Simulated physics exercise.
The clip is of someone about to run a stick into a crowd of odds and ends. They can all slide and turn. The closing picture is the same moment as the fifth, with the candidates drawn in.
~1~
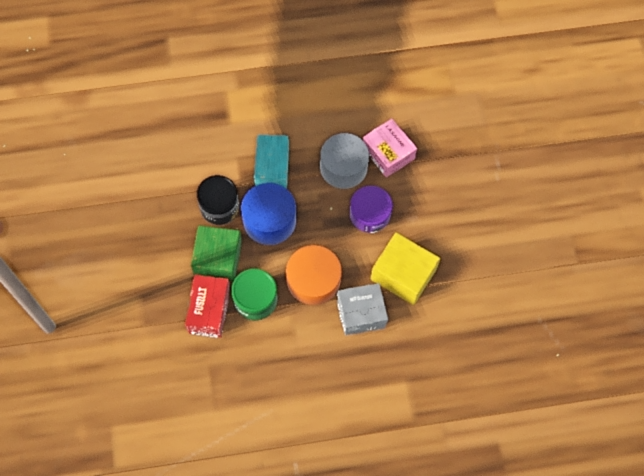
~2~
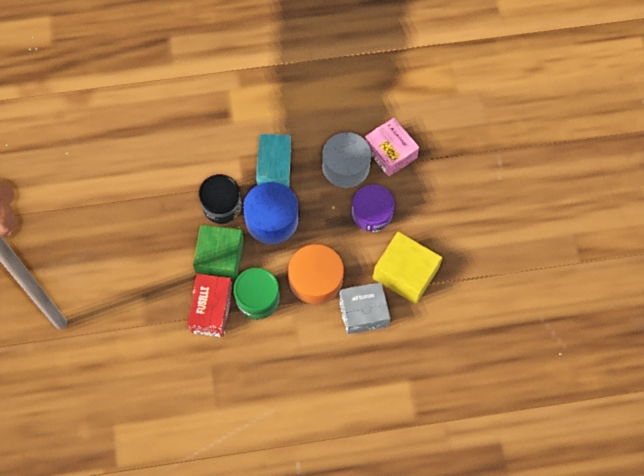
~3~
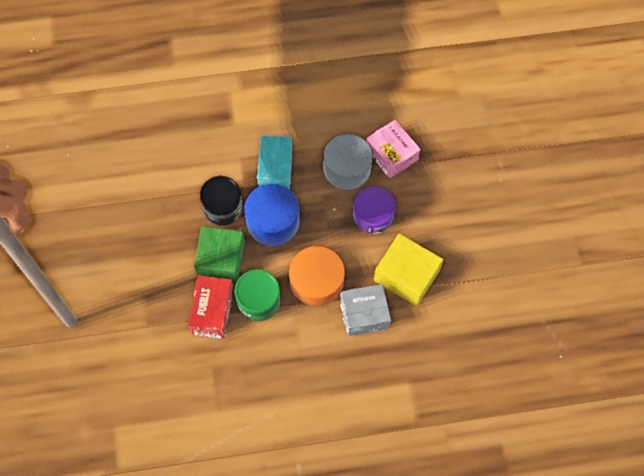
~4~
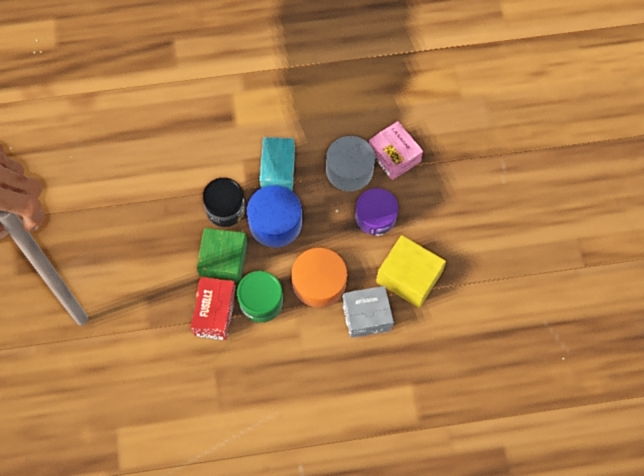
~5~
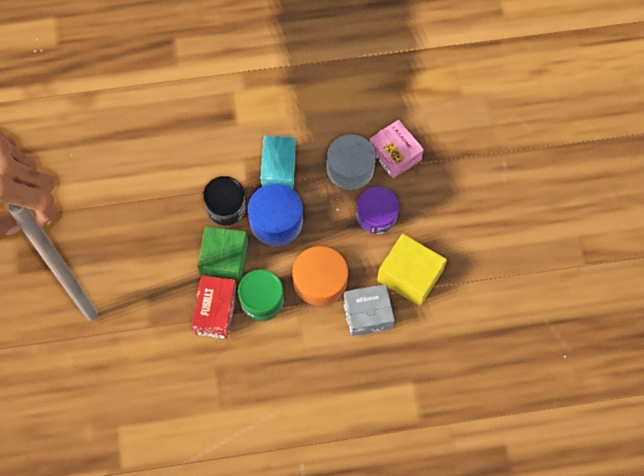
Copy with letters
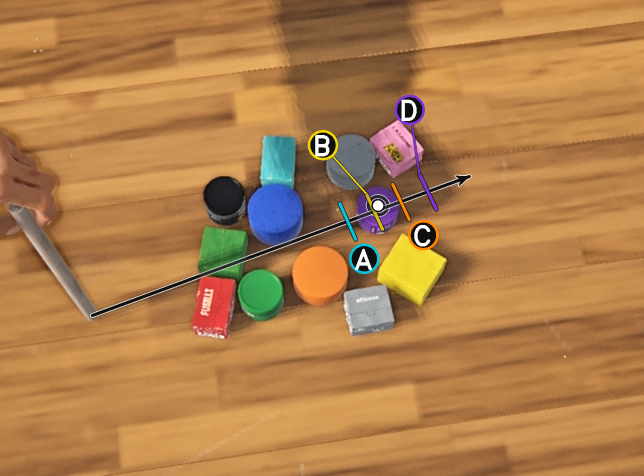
A crowd of small coloured blocks, pots and packets sits on a wooden plank surface, seen from above. Turquoise, blue and black pieces stand at upper left, grey, pink and purple at upper right, green and red at lower left, and orange, grey and yellow toward lower right. From the left edge, a hand slides a grey stick rightward while the view drifts very slightly, the pieces staying in place.
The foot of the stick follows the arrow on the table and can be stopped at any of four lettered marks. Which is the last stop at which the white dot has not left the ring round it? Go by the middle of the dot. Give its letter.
Mark A.
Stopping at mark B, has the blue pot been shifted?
Yes.
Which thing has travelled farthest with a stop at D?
The green block.
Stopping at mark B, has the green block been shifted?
By then, yes.
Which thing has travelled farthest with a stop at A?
The green block.
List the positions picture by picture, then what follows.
In the first frame, turquoise block (272, 164); blue pot (269, 214); purple jar (371, 210).
In the second frame, purple jar (373, 209); pink packet (392, 147).
In the third frame, green block (220, 254); grey packet (365, 310).
In the fourth frame, green jar (261, 298); grey pot (350, 163).
In the fifth frame, orange tin (320, 276); yellow block (411, 270); red packet (215, 307).
On the copy, A at (348, 221); B at (374, 211); C at (401, 202); D at (428, 192); the arrow from (92, 316) to (470, 176); the white dot at (378, 206).
On A. First, foot of the stick (186, 281).
Then, foot of the stick (277, 248); green block (286, 219); blue pot (310, 179).
Finally, foot of the stick (348, 222); green block (310, 203); blue pot (311, 156); the dot is still in its ring.
By contrast, B shifts the dotted thing to (402, 205); C shifts the dotted thing to (429, 203); D shifts the dotted thing to (449, 205).
